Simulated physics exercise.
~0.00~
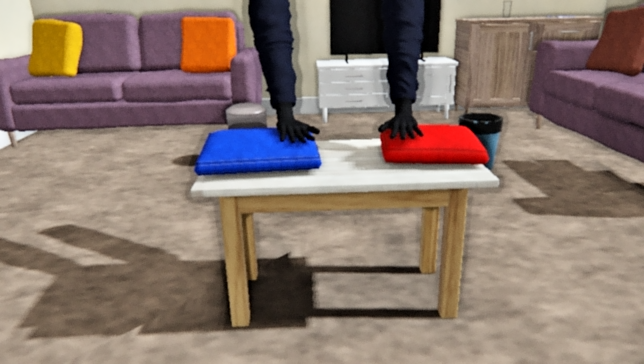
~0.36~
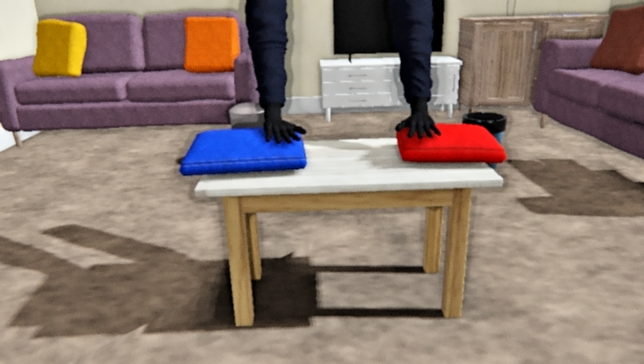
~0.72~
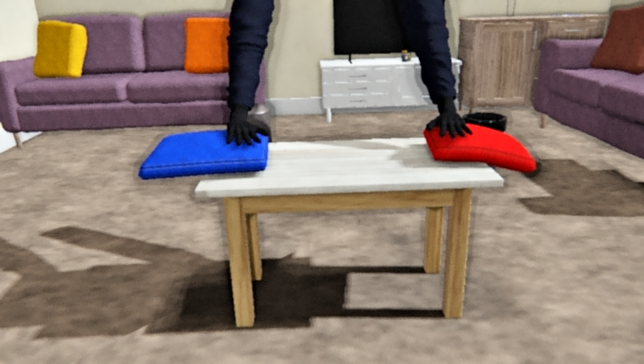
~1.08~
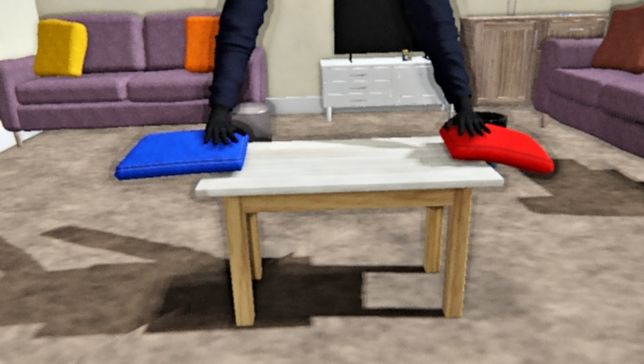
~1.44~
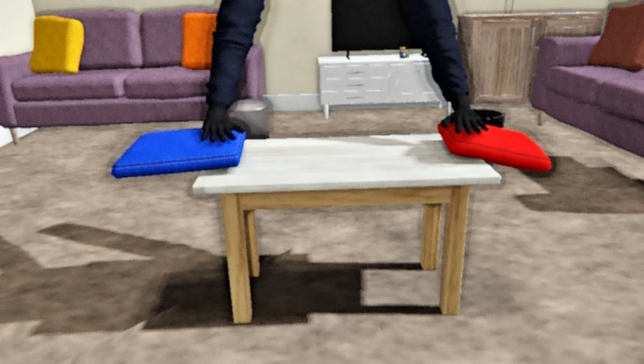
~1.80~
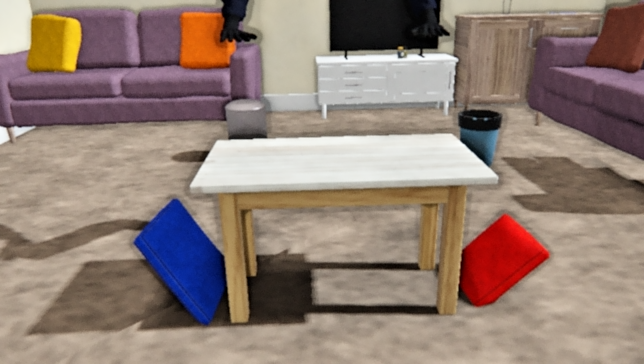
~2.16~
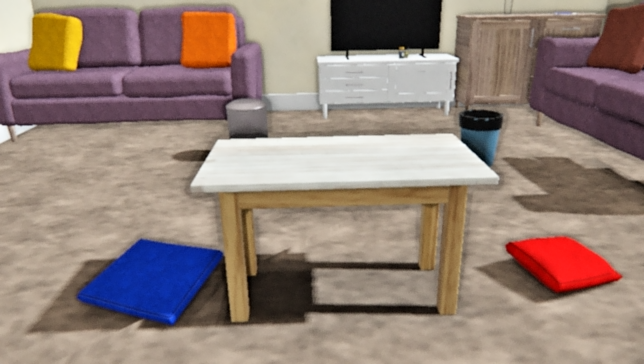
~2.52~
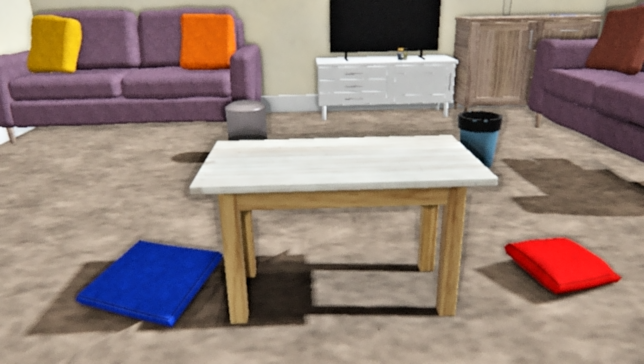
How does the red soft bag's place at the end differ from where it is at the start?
At the start the red soft bag is on top of the bench, toward its right end under a hand. At the end it lies on the carpet to the right of the bench.
The clip opens in a living room with purple sofas, where two dark-gloved hands rest on a blue cushion and a red soft bag on a white-topped wooden bench. The hands slide them apart, the cushion to the left and the bag to the right, until both stick out well past the ends. They pause there briefly, and then the hands let go and draw back. The blue cushion tips off the left end and falls, while the red bag slumps off the right end. Finally both lie on the carpet on opposite sides of the empty bench.
